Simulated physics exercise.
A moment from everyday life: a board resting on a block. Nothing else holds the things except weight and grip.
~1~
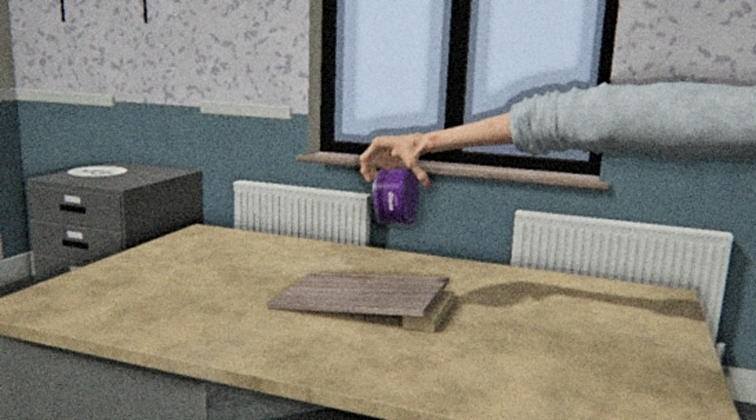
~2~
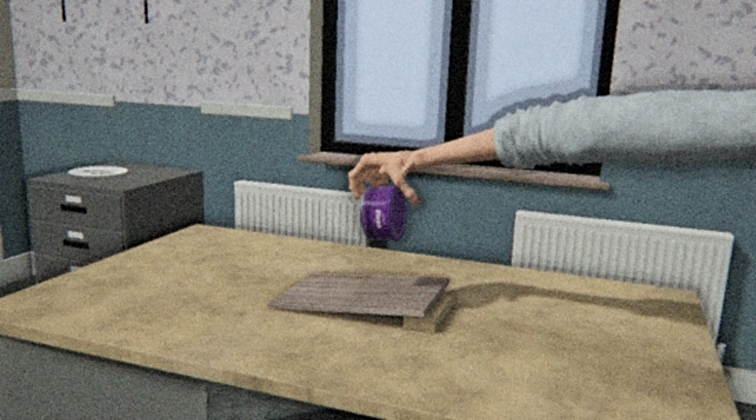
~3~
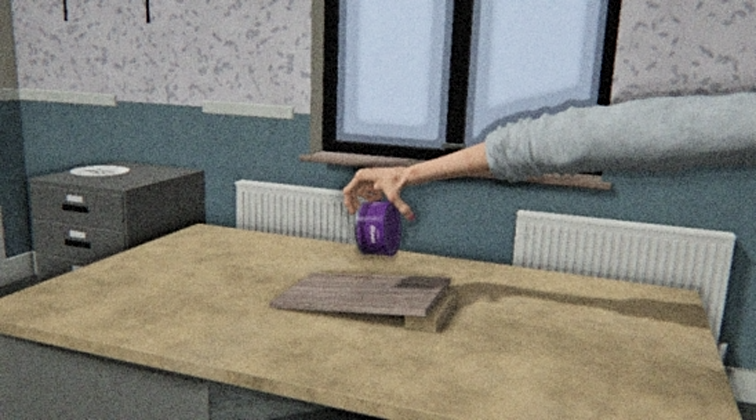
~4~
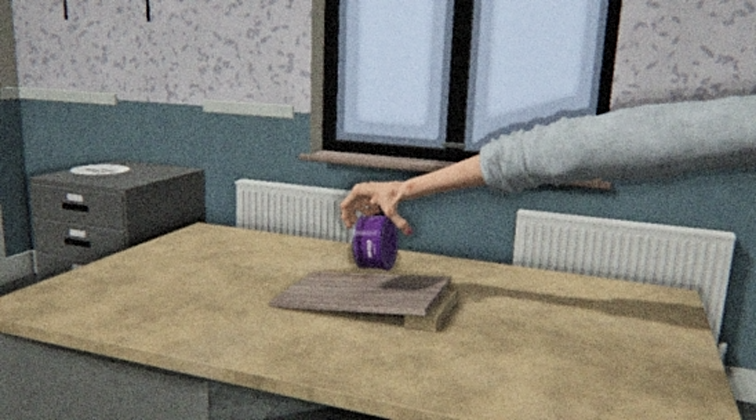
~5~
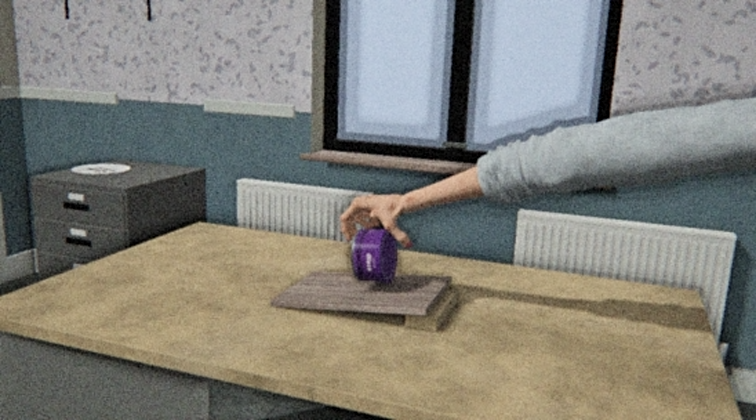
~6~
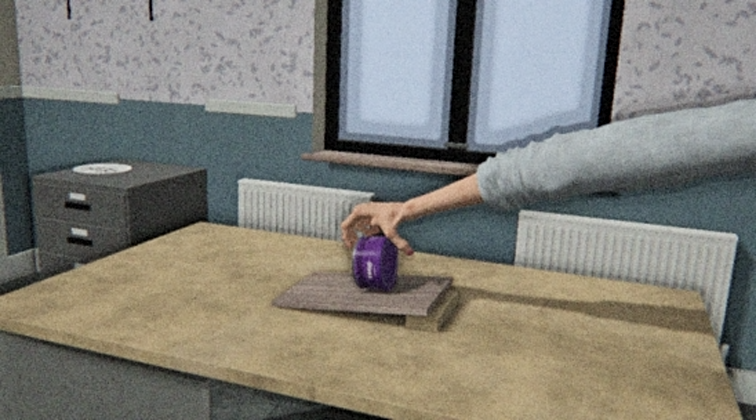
To begin with, a hand reaching in from the right holds a purple tub in the air above a board that rests on a block on a table. The arm lowers the tub, drifting slightly left, until it sits on the sloping board with the hand still on it.
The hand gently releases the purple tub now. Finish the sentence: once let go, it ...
Stays in place.
Then, 0.20 s later than the last frame, all is still.
Then, 0.50 s later than the last frame, purple tub resting near (376, 263).
When it is over, it is as before. End places, in pixels of the last picture, purple tub near (376, 263). The purple tub stays where it is put.
